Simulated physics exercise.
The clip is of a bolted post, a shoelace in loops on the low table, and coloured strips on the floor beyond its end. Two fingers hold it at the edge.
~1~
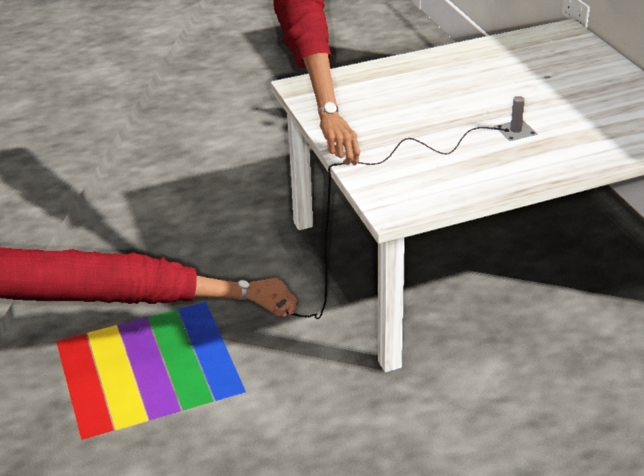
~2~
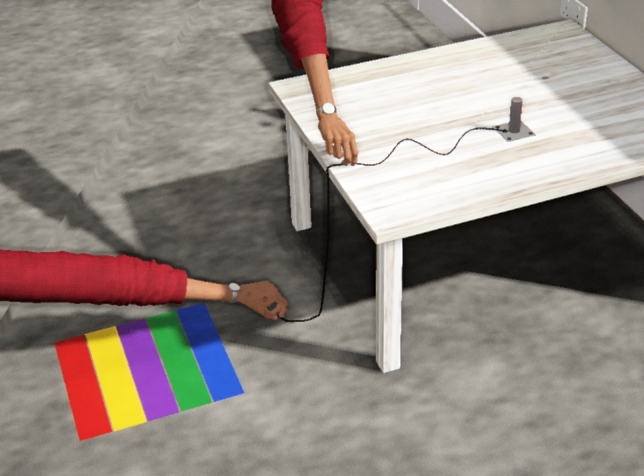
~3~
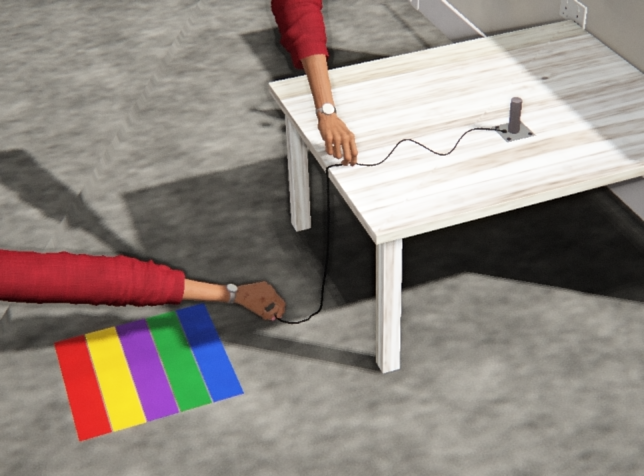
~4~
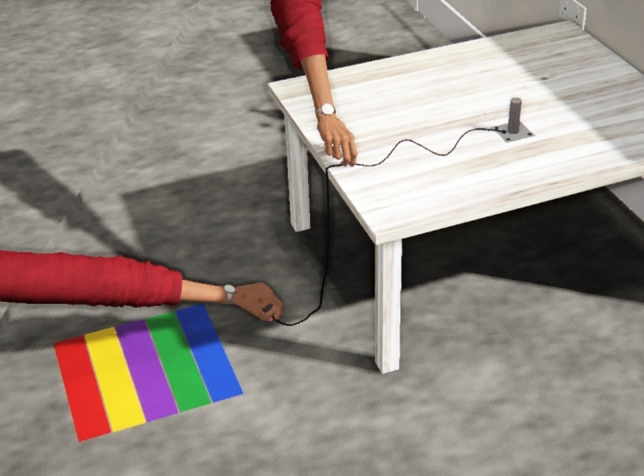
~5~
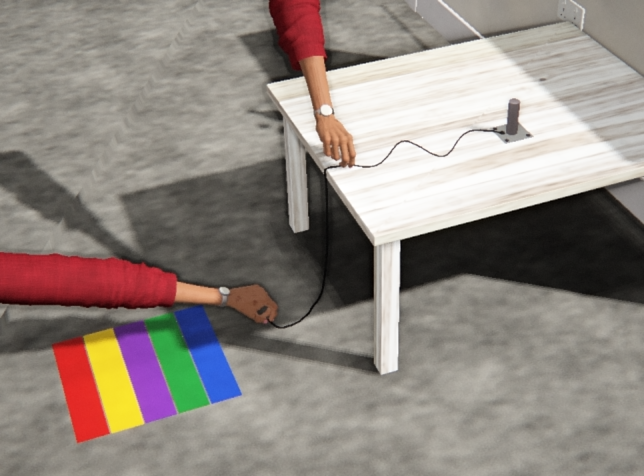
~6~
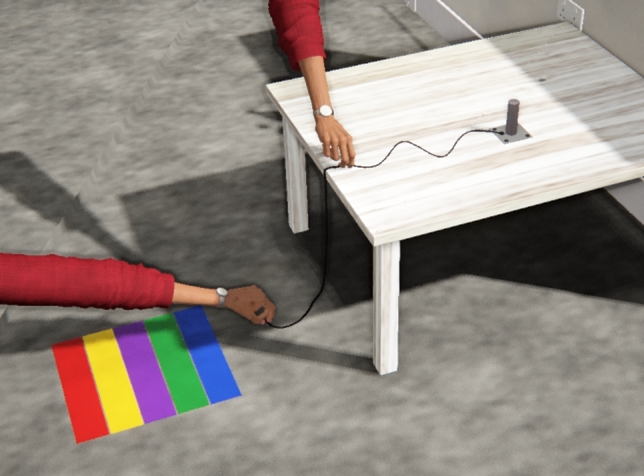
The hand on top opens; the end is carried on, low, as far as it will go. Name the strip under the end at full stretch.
Over yellow.
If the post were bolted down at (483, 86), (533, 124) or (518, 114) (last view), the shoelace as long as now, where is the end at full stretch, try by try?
Try by try, around (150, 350), (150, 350) and (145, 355).
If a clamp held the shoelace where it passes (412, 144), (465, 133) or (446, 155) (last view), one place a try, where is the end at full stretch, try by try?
In that order: (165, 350), (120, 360) and (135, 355).
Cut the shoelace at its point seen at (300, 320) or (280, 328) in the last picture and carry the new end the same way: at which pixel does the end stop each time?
In that order: (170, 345) and (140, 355).
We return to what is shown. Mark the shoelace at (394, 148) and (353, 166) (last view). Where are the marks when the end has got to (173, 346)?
Near (358, 164) and (322, 197).
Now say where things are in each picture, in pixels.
The first picture shows end (287, 312); blue (223, 379); green (192, 388); purple (159, 397); yellow (126, 407); red (93, 416).
The second picture shows end (278, 315); shoelace through (472, 130) (430, 150) (385, 160) (328, 181) (328, 245) (322, 302).
The third picture shows end (276, 316).
The fourth picture shows end (273, 317); shoelace through (471, 130) (429, 150) (384, 160) (328, 182) (328, 246) (321, 302).
The fifth picture shows end (268, 319).
The sixth picture shows end (266, 320); shoelace through (469, 132) (427, 152) (382, 162) (326, 183) (327, 247) (313, 302).
Soon after, end near (173, 346); over green.
Then, end near (137, 356); over purple.
At full stretch, end near (114, 362); over yellow. The end stops over the yellow strip.
